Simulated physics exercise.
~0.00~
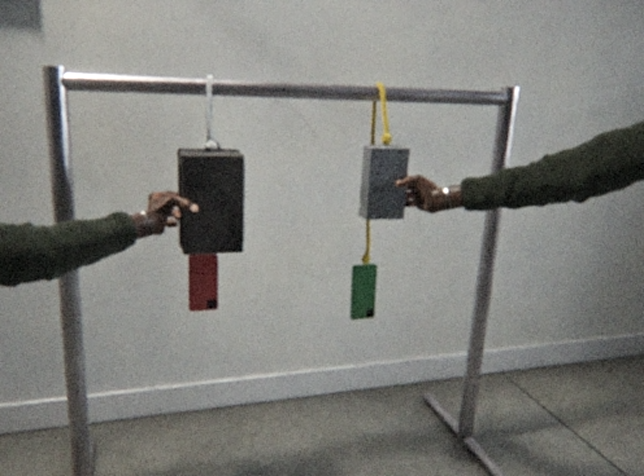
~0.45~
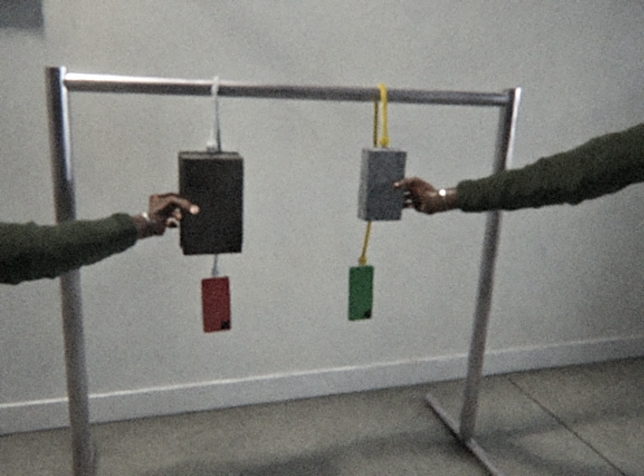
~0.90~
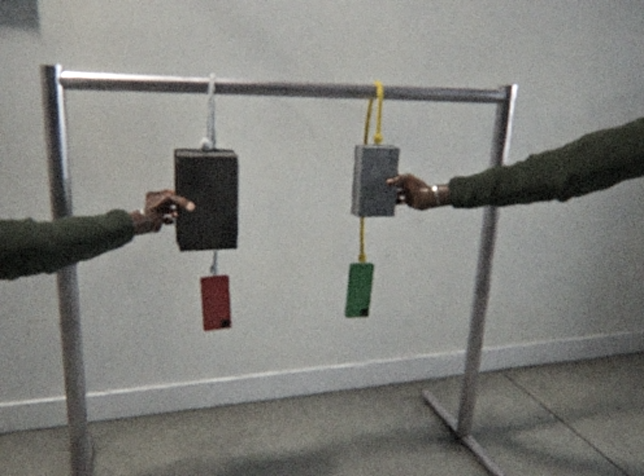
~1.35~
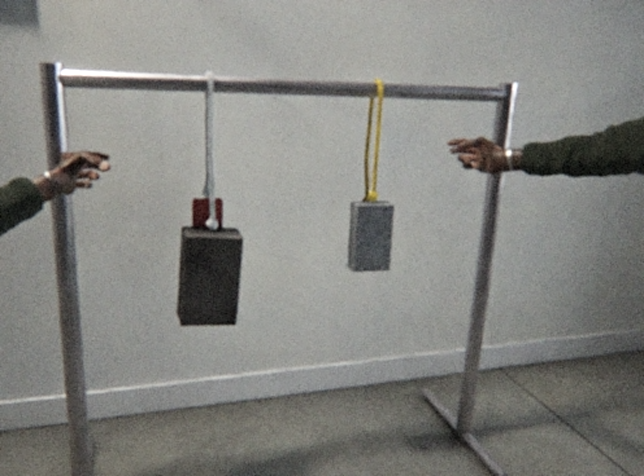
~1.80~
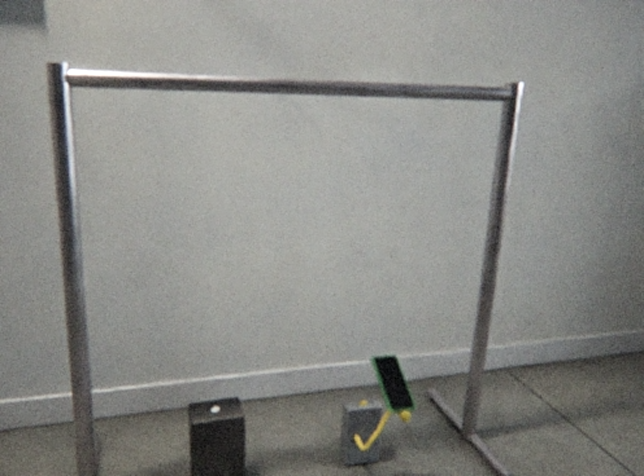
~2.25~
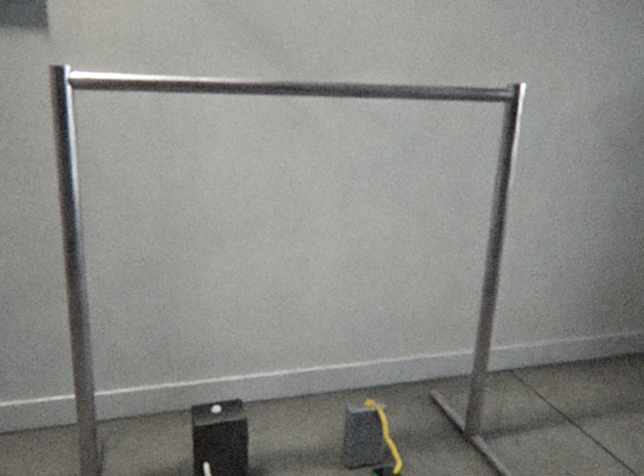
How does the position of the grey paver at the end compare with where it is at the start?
At the start the paver hangs from the bar on its yellow rope, steadied by a hand. At the end it is down on the floor beneath the bar.
